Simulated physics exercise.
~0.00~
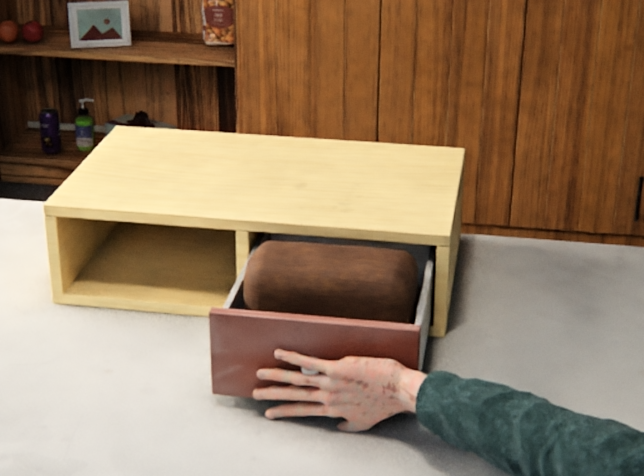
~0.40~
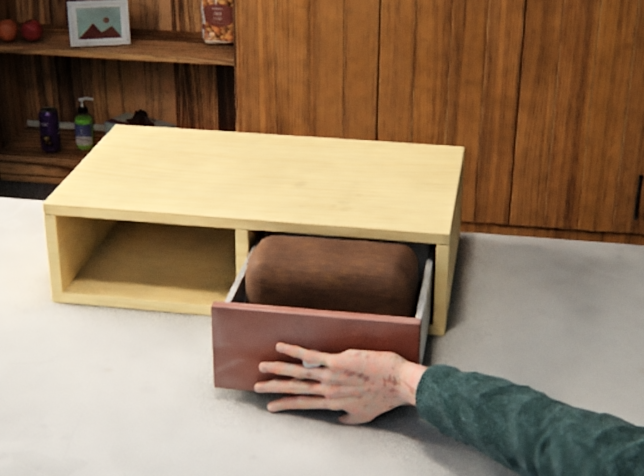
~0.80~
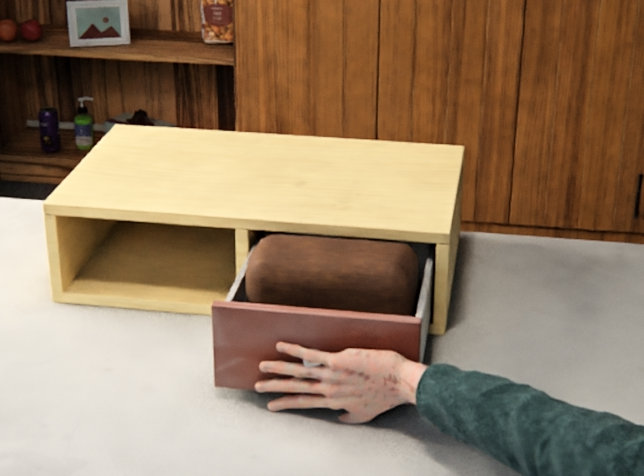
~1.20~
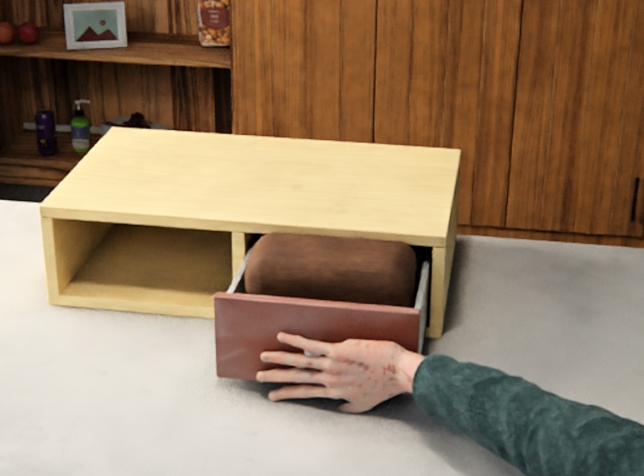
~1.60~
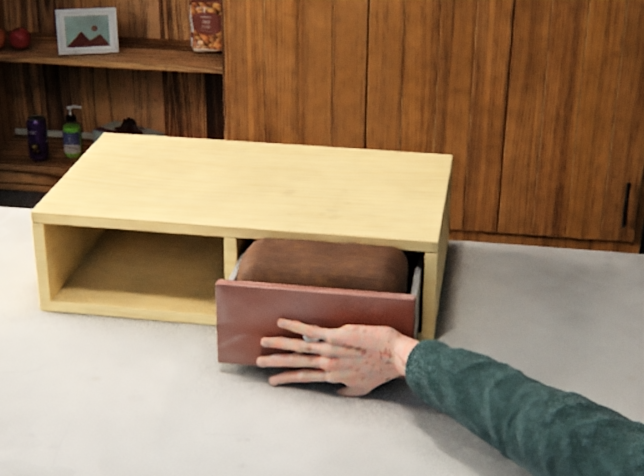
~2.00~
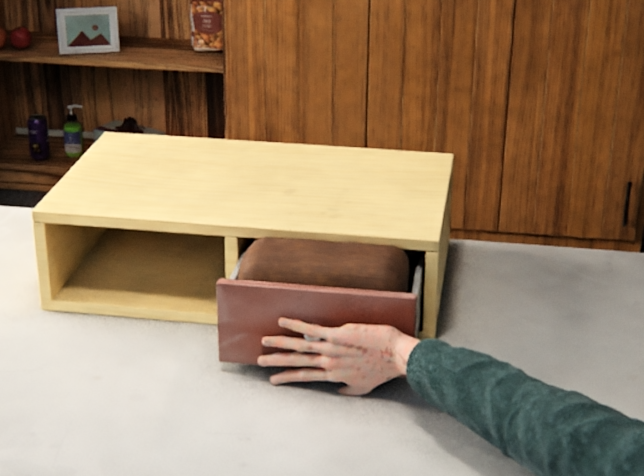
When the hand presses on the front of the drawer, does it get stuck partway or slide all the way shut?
It gets stuck partway. The drawer moves in a little and then stays ajar, with the brown loaf still showing above its front.
